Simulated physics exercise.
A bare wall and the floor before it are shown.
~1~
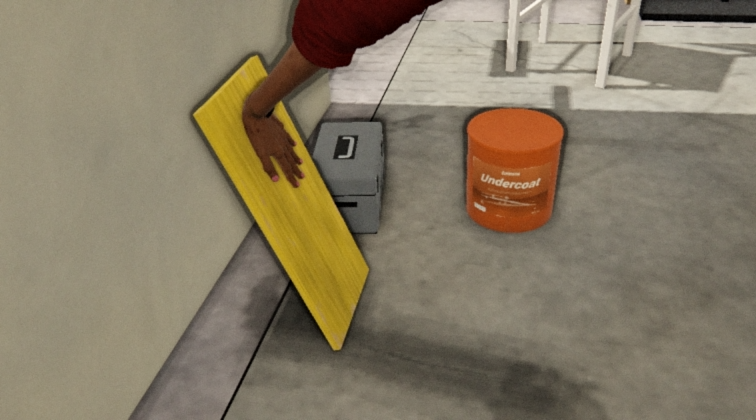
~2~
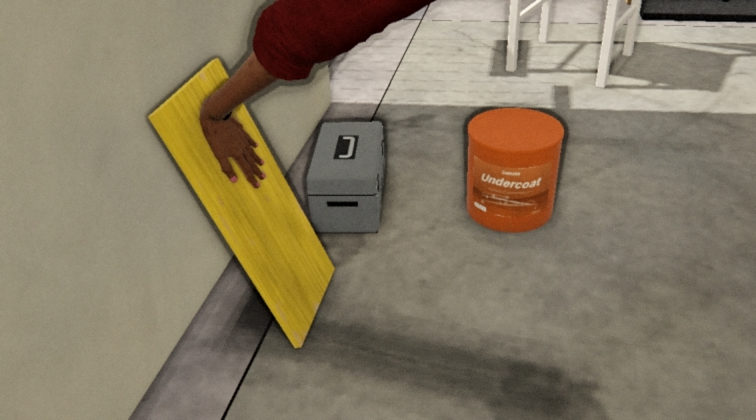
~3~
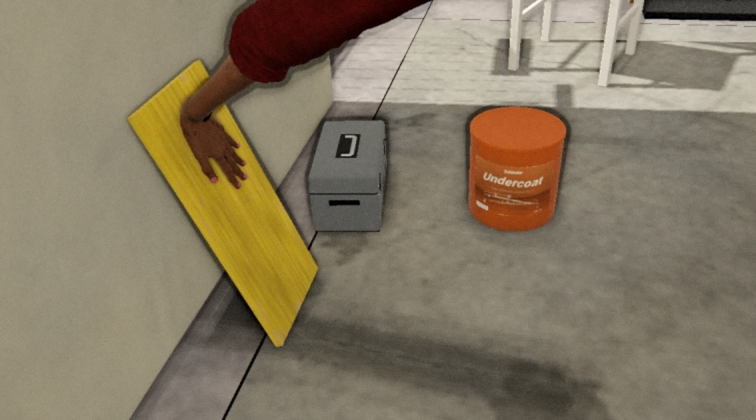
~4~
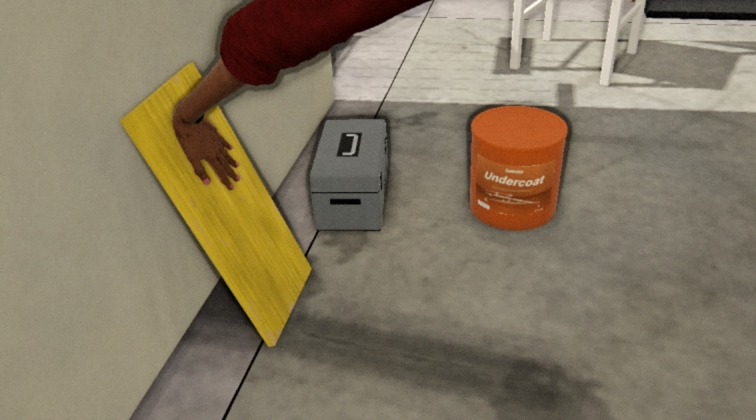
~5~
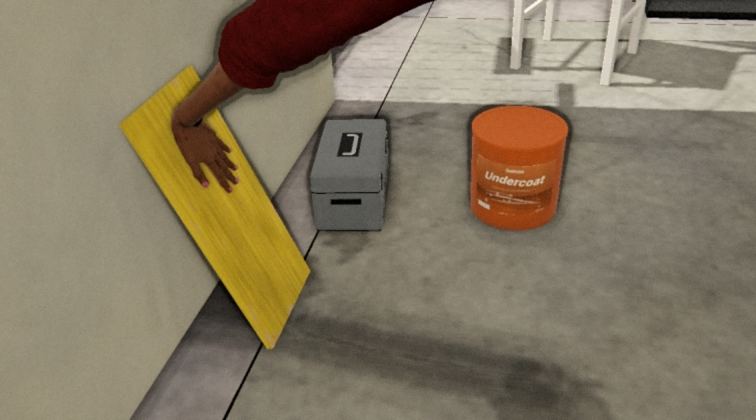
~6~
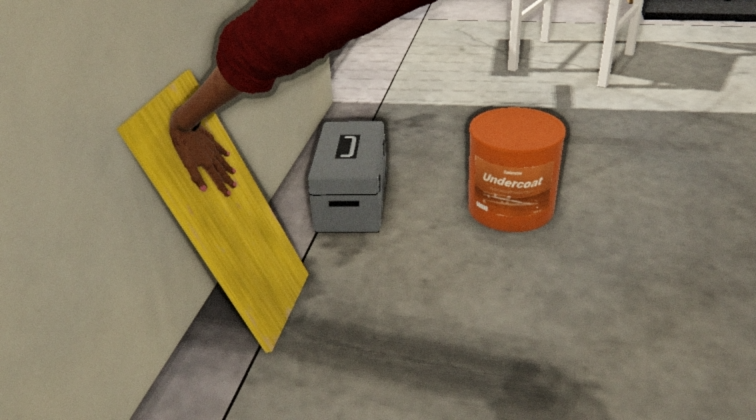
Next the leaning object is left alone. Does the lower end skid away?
It is going to remain in place.
Then, 0.20 s past the last view, nothing moves.
Then, 0.60 s past the last view, yellow board resting near (228, 214).
Finally, all 3 still in place. Final places as the last picture's camera would see them, yellow board near (228, 214). The board stays up.
